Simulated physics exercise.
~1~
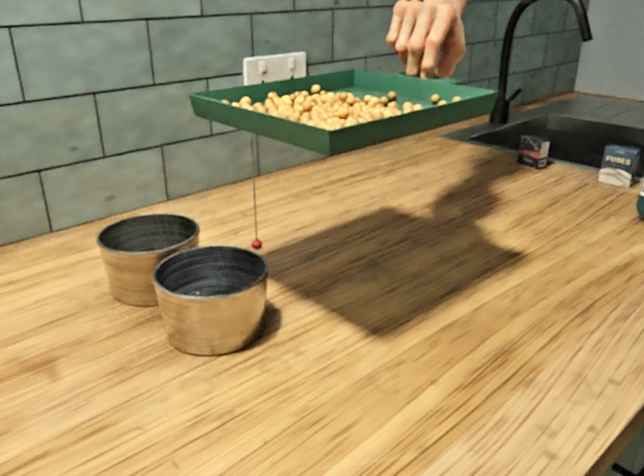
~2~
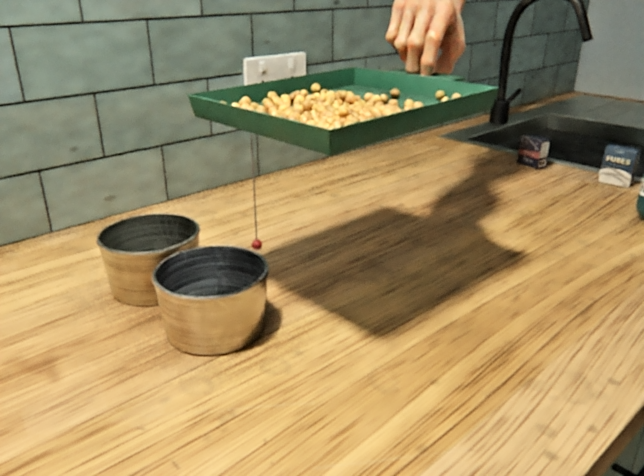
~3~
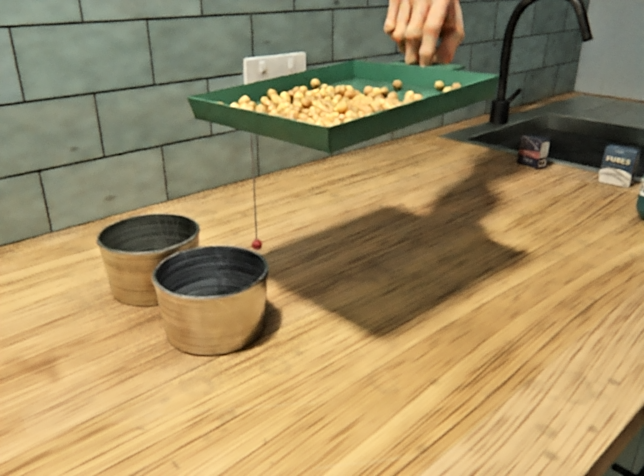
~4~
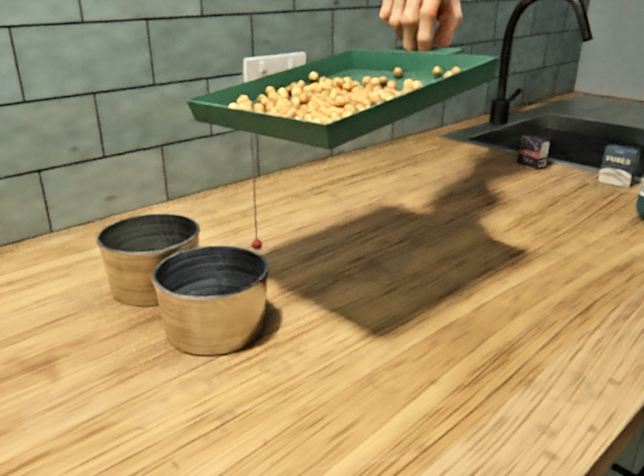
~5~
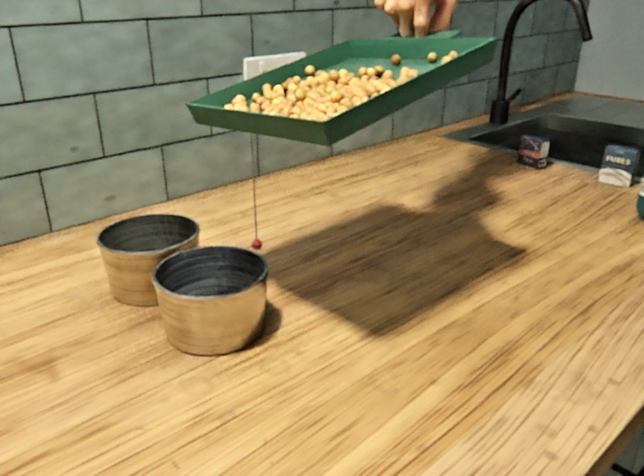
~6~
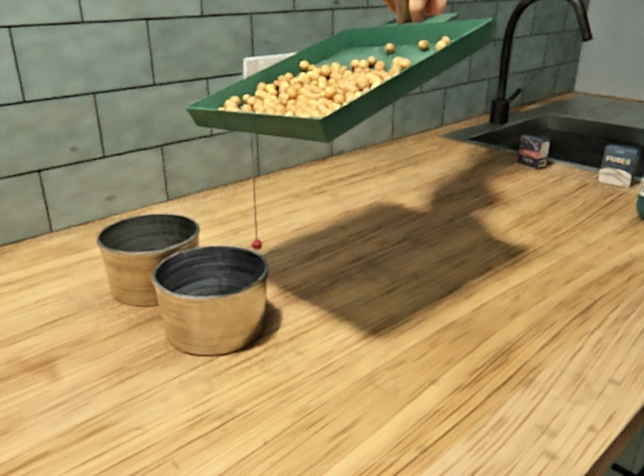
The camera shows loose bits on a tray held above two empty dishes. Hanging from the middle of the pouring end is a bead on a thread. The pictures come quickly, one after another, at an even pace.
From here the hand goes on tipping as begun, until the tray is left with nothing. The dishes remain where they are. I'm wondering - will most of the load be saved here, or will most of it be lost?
Most of it is saved.
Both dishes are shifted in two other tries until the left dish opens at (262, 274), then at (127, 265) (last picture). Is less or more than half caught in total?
Held in all, by try: A smaller portion, then a smaller portion.
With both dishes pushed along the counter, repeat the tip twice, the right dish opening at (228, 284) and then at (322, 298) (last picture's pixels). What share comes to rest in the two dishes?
I'd expect some 90 percent, and then some 20 percent.
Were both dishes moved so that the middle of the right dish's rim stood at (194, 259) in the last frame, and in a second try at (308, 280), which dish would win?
Well, the first go goes to the rightmost dish, and the second to the leftmost dish.
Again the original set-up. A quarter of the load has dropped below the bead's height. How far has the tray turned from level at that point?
At some 85 degrees.
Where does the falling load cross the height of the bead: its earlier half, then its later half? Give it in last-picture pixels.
Around (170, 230), followed by around (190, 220).
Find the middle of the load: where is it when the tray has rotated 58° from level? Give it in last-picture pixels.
The load's middle is around (262, 76).
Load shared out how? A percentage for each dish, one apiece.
Looks like close to 50 % lands in the left dish and close to 20 % in the right one.
Soon, tray tipped steeply; all on the tray.
A while on, tray tipped right over; about a quarter on the tray; about a quarter in the right dish; about a third in the left dish; a small part outside both; about a quarter in the air.
Towards the end, tray tipped past a quarter turn; about a quarter in the right dish; about half in the left dish; about a quarter outside both.
Finally, tray tipped past a quarter turn; about a quarter in the right dish; about half in the left dish; about a quarter outside both.
